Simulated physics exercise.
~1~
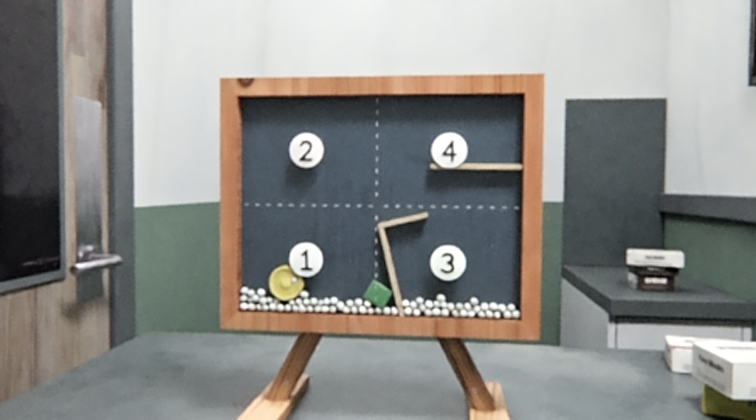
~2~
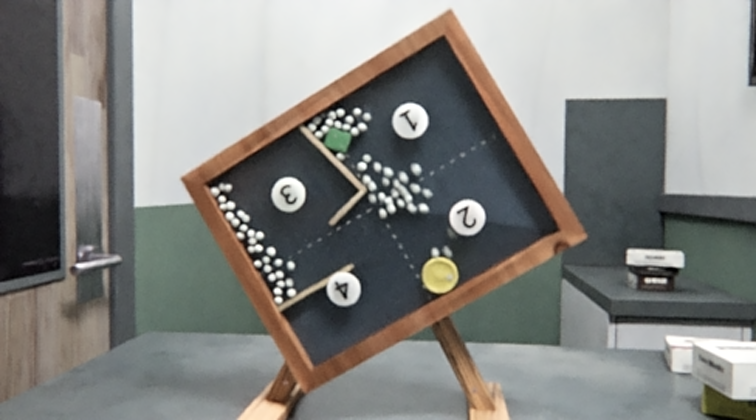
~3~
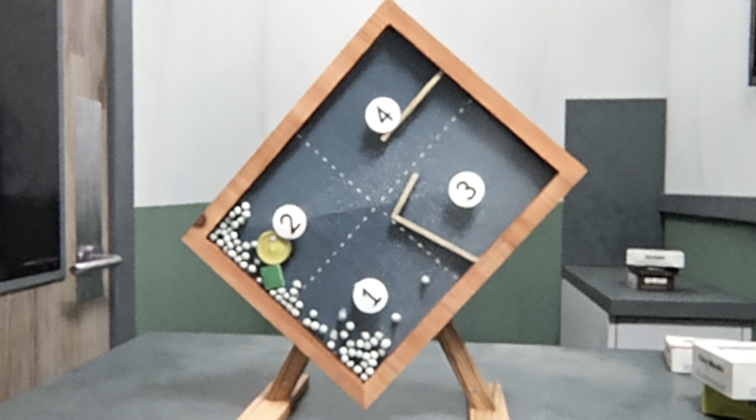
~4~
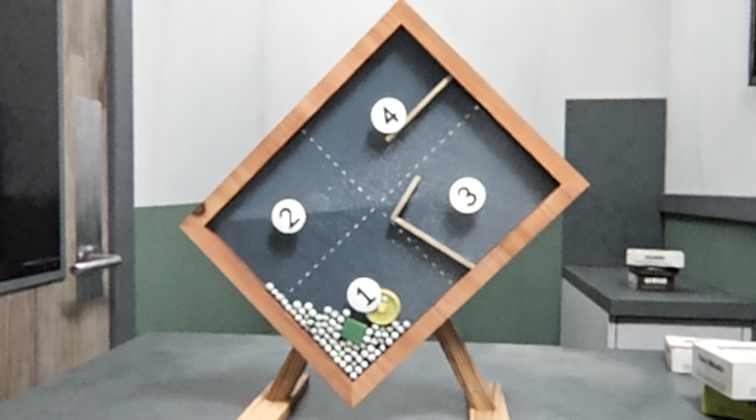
A wooden case turns clockwise, and its white beads, yellow disc and green block settle lowest.
